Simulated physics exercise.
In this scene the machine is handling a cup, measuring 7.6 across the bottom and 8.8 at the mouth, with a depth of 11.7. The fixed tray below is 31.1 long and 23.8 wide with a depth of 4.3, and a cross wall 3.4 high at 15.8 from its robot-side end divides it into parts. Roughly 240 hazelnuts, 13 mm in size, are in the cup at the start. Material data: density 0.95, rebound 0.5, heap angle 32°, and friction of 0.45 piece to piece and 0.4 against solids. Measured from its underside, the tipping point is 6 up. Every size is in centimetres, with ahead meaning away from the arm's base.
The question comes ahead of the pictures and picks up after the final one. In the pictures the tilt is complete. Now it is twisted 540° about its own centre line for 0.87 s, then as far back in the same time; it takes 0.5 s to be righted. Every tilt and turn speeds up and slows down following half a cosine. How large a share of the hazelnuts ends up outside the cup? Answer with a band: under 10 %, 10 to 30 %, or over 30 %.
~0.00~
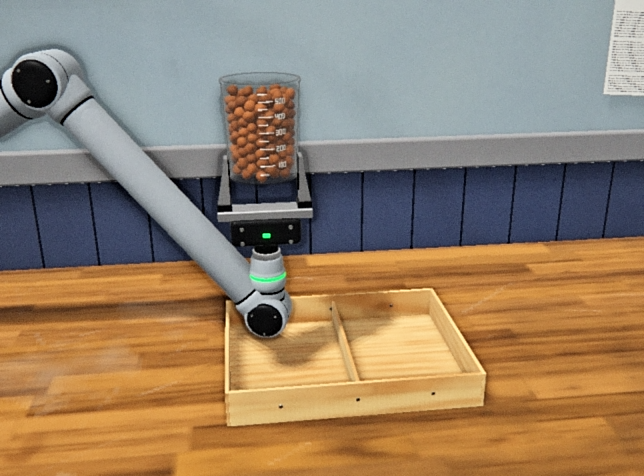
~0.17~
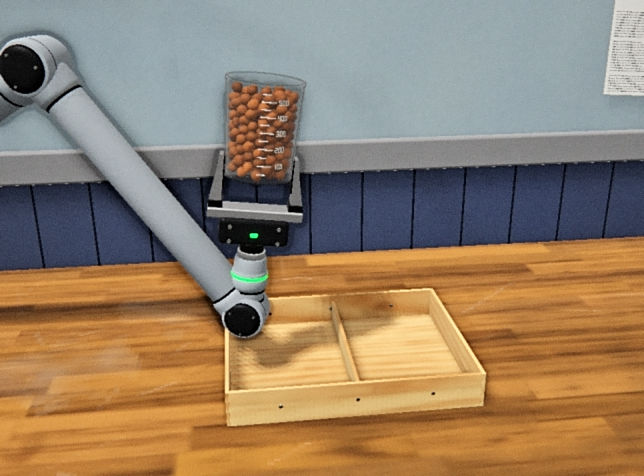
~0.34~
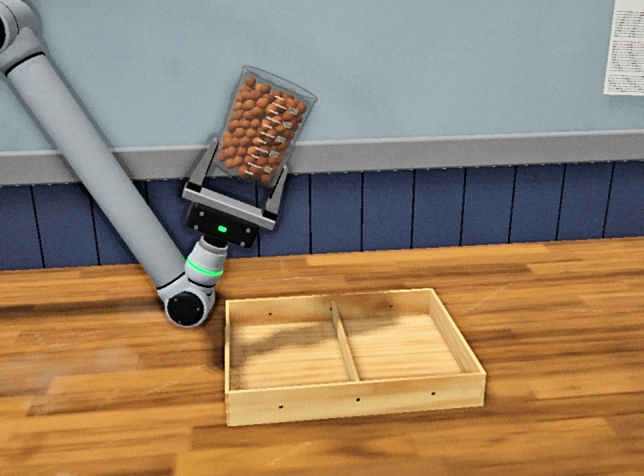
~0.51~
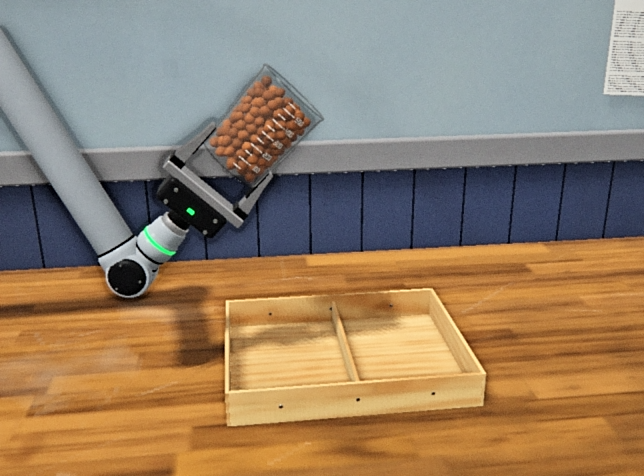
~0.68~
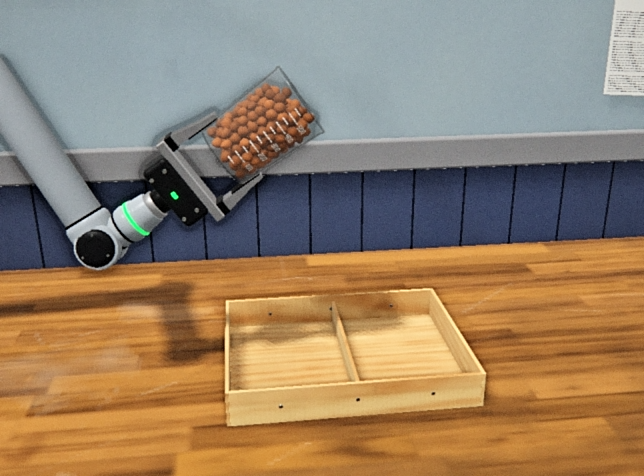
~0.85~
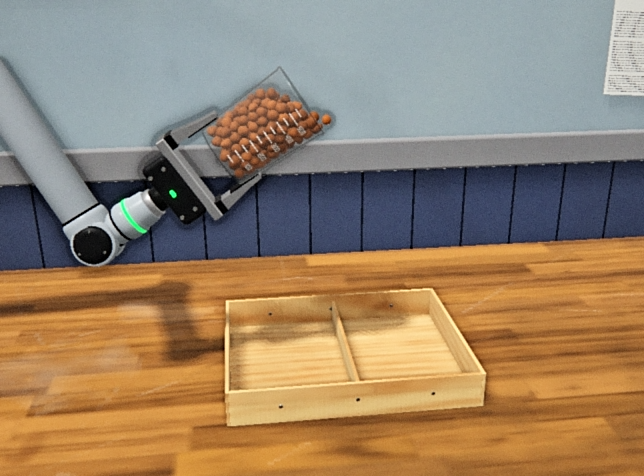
Under 10 %.
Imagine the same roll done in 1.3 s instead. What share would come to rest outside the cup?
It would be near 5 per cent.
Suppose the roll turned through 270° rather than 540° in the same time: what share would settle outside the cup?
It would be near 5 per cent.
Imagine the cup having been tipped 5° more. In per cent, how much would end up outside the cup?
5 per cent or so.
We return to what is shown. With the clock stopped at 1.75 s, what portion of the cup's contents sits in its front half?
Some 50 percent of the contents is nearer the viewer than the centre line.
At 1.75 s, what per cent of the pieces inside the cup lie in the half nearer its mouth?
Close to 50 per cent sits in the mouth half.
By 1.75 s, tipped 57°, highest piece 37 above the table; 236 in the cup, 2 in the far-side part.
By 2.64 s, tipped 55°, highest piece 38 above the table; 231 in the cup, 7 in the far-side part.
By 3.29 s, upright, highest piece 39 above the table; 231 in the cup, 7 in the far-side part.
By 3.99 s, upright, highest piece 39 above the table; 231 in the cup, 7 in the far-side part.
Final count, 231 in the cup, 7 in the far-side part. That is 3 % outside the cup.
